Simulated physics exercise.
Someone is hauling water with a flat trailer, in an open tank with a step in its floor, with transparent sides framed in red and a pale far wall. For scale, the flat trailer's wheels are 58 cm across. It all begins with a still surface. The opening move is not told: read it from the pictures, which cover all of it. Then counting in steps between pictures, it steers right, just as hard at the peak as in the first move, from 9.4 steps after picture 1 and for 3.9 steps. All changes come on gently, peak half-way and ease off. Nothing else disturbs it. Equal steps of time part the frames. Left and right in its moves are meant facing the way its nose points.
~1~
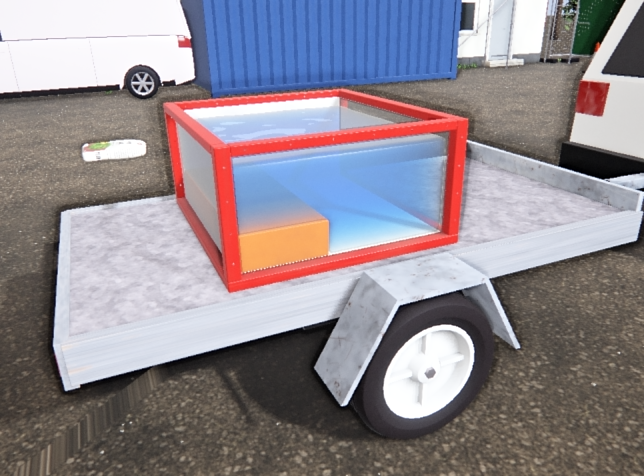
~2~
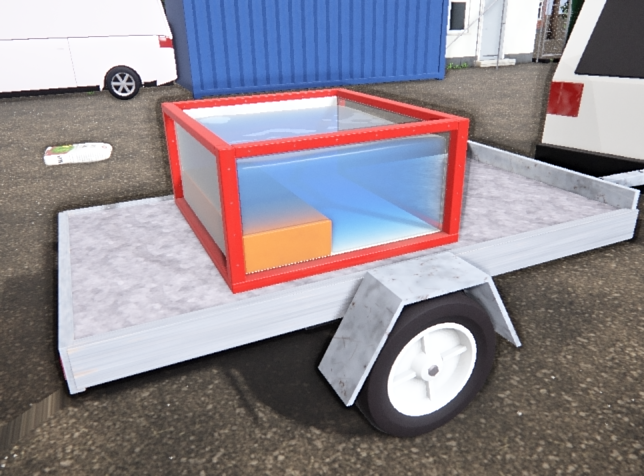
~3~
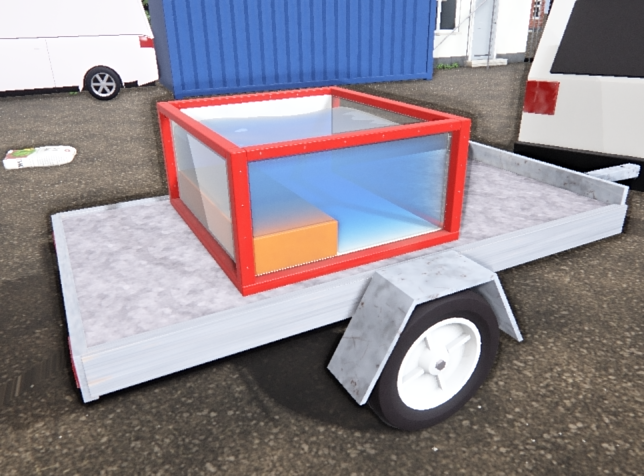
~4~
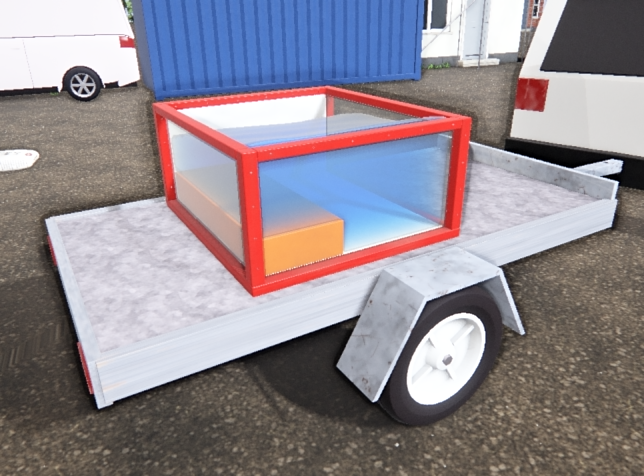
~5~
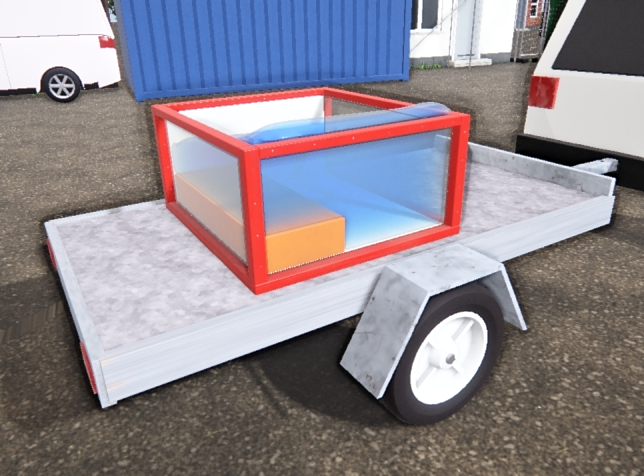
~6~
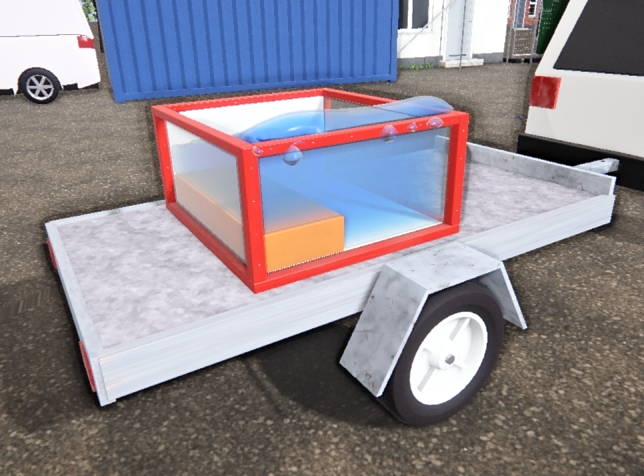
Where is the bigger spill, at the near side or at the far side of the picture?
More leaves at the far one.
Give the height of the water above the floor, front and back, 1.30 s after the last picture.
Front 42 cm, back 40 cm.
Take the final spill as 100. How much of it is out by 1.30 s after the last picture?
Some 60 per cent by then.
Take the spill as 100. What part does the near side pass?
Some 30 per cent of it.
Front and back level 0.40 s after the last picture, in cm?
About 40 cm in front and 40 cm behind.
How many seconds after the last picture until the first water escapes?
Near 0.2 s.
Another 0.40 s on from the last picture, it stands 39 cm high behind and 40 cm in front; 2 per cent has gone over the near side.
Another 0.80 s on from the last picture, it stands 41 cm high behind and 34 cm in front; 3 per cent has gone over the near side, a little elsewhere.
Another 1.30 s on from the last picture, it stands 41 cm high behind and 41 cm in front; 9 per cent has gone over the far side, a little elsewhere.
Another 3.73 s on from the last picture, 14 per cent has gone over the far side and the near side, a little elsewhere; the far side has passed 8 per cent and the near side 4.
